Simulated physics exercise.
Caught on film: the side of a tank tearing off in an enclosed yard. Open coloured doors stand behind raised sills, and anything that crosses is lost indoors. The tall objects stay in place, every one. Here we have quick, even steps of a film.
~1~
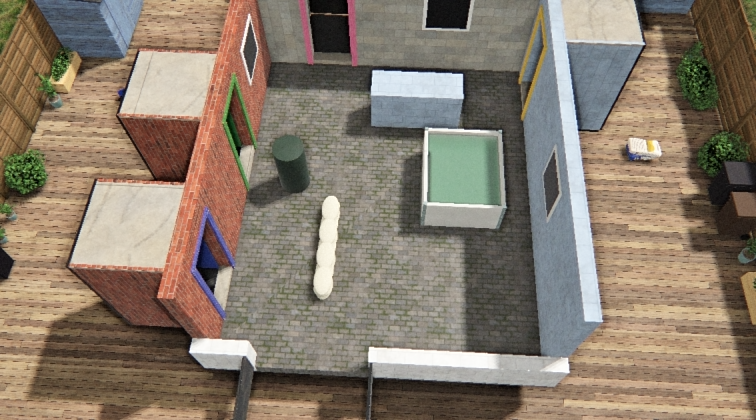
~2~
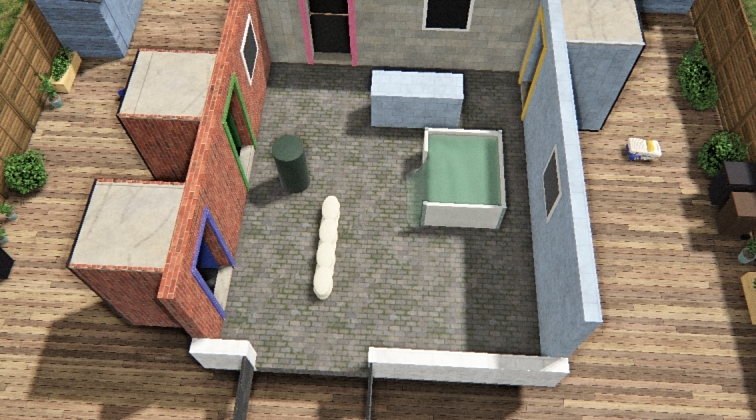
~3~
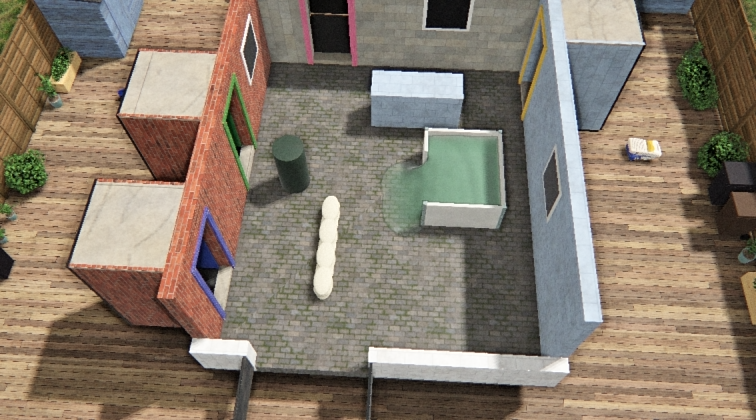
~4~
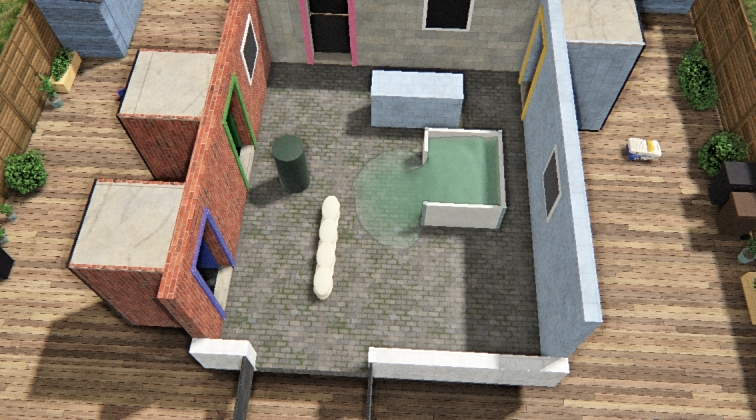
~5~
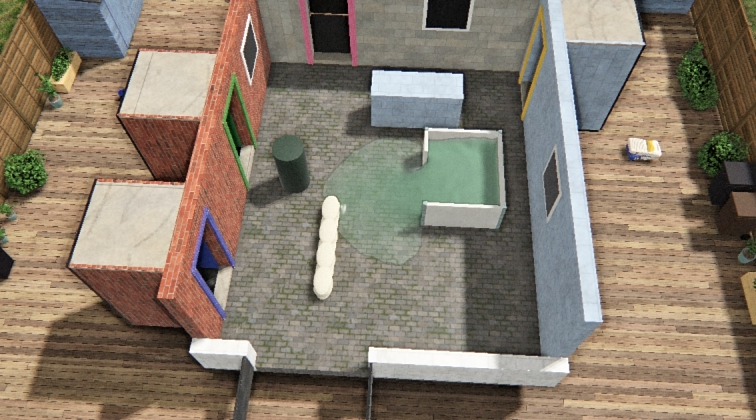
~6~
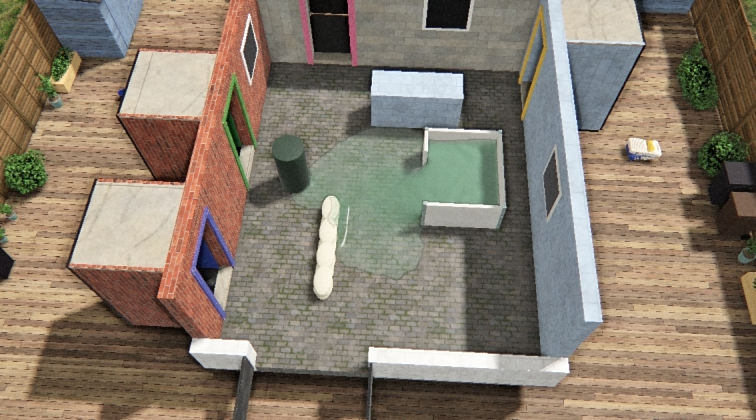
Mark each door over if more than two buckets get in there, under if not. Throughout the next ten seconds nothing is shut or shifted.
Pink door - under; green door - under; blue door - under; yellow door - under.
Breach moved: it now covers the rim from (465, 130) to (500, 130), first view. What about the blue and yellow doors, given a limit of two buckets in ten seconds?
Put simply: The blue one falls below the cutoff; as for the yellow one, it clears the cutoff.
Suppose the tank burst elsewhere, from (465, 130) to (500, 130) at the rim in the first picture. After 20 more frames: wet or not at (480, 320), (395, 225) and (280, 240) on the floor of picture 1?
Sequence: Spared / spared / spared.
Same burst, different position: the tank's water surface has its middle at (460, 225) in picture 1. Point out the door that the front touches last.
Answer: The yellow one.
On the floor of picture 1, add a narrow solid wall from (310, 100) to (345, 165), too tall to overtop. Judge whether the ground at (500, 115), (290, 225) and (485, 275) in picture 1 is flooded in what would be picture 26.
Taking the points in turn, they are high and dry, inundated and high and dry.
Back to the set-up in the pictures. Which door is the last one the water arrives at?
My answer: The door marked yellow.
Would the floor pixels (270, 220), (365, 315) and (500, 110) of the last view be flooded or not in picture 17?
Result, in that order: Wetted / wetted / not wetted.
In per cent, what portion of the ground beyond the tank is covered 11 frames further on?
Roughly 40 percent, I reckon.
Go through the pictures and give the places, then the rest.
In the first frame, still water in the tank at (464, 169).
In the second frame, the front is at (414, 171), out from the gap at (426, 190).
In the third frame, water pours out at (425, 191) and has run to (391, 170).
In the fourth frame, the front is at (358, 181), out from the gap at (425, 192).
In the fifth frame, water pours out at (425, 192) and has run to (329, 184).
In the sixth frame, water pours out at (425, 192) and has run to (297, 198).
A moment on, water covers 30 % of the floor; the pink door not reached, the green door not reached, the blue door not reached, the yellow door not reached.
Next, water covers 40 % of the floor; the pink door not reached, the green door wet at the sill, nothing in, the blue door wet at the sill, nothing in, the yellow door not reached.
Then, water covers 60 % of the floor; the pink door wet at the sill, nothing in, the green door wet at the sill, nothing in, the blue door wet at the sill, nothing in, the yellow door not reached.
Later, water covers 75 % of the floor; the pink door wet at the sill, nothing in, the green door wet at the sill, nothing in, the blue door wet at the sill, nothing in, the yellow door wet at the sill, nothing in.
In the end, water covers 95 % of the floor; the pink door wet at the sill, nothing in, the green door wet at the sill, nothing in, the blue door wet at the sill, nothing in, the yellow door wet at the sill, nothing in.
